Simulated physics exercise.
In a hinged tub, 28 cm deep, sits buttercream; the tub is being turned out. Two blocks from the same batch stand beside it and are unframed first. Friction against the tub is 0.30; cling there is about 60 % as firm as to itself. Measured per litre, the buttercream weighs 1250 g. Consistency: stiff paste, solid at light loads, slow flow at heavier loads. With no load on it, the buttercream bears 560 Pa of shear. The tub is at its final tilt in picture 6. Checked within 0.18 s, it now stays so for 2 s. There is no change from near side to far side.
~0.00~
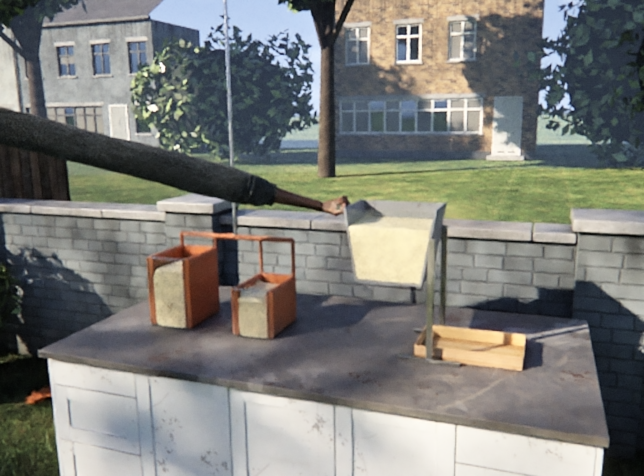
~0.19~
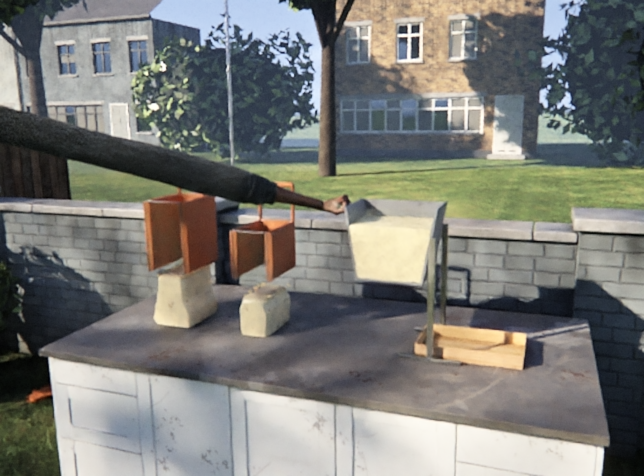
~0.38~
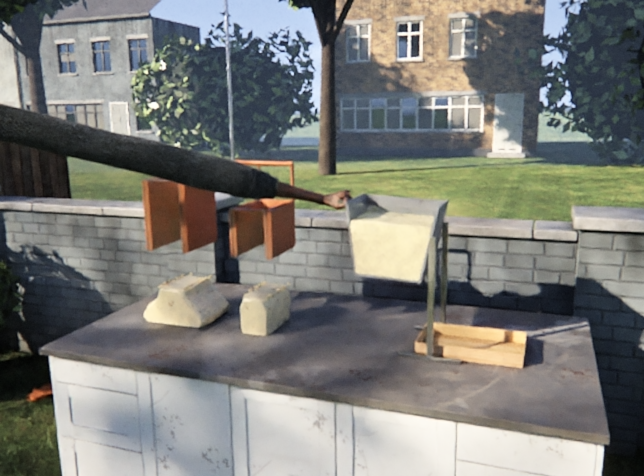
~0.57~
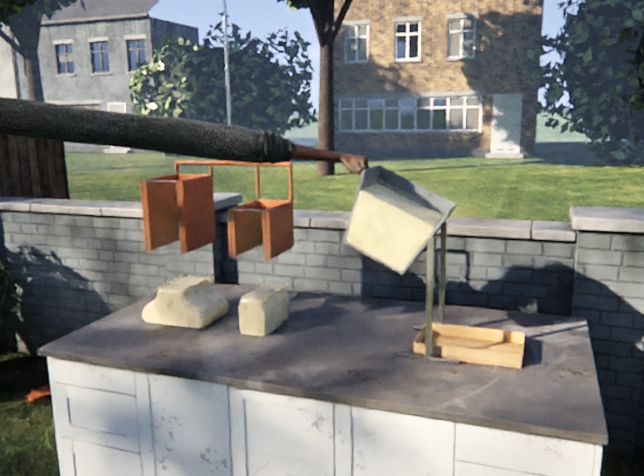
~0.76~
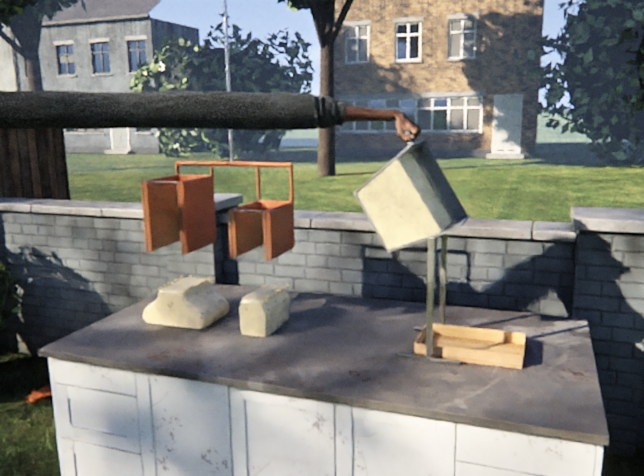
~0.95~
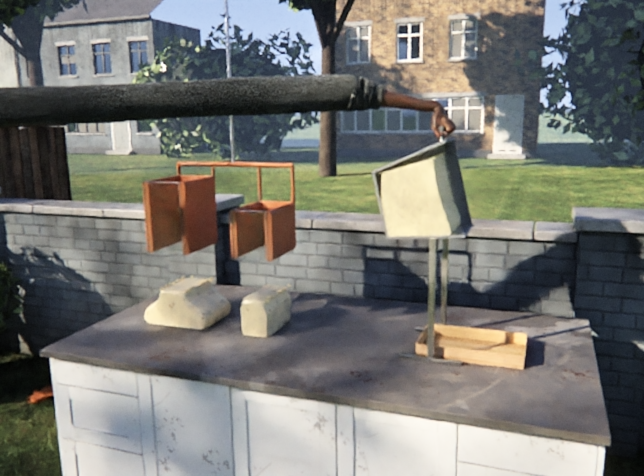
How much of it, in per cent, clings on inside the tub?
I would say close to 68 percent.
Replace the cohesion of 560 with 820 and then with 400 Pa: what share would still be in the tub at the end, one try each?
Roughly 100 % followed by roughly 55 %.
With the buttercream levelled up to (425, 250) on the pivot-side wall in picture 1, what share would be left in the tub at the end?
Then about 100 %.
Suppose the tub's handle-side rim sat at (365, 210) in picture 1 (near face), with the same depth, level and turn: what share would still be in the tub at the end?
About 100 % stays in the tub.
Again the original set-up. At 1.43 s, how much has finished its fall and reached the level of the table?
0 per cent.
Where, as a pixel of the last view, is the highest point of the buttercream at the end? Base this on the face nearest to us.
Highest point: Approx. (421, 193).
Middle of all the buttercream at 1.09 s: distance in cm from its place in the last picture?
Around 4 cm.
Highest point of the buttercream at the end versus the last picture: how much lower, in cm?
The top ends up some 12 cm below its level in the last picture.
After 1.09 s, the tub is at 76 degrees and holds 99 %.
After 1.26 s, the tub is at 76 degrees and holds 84 %.
After 1.43 s, the tub is at 76 degrees and holds 72 %.
After 1.60 s, the tub is at 76 degrees and holds 68 %.
After 2.95 s, at the end, the tub is at 76 degrees and holds 68 %.
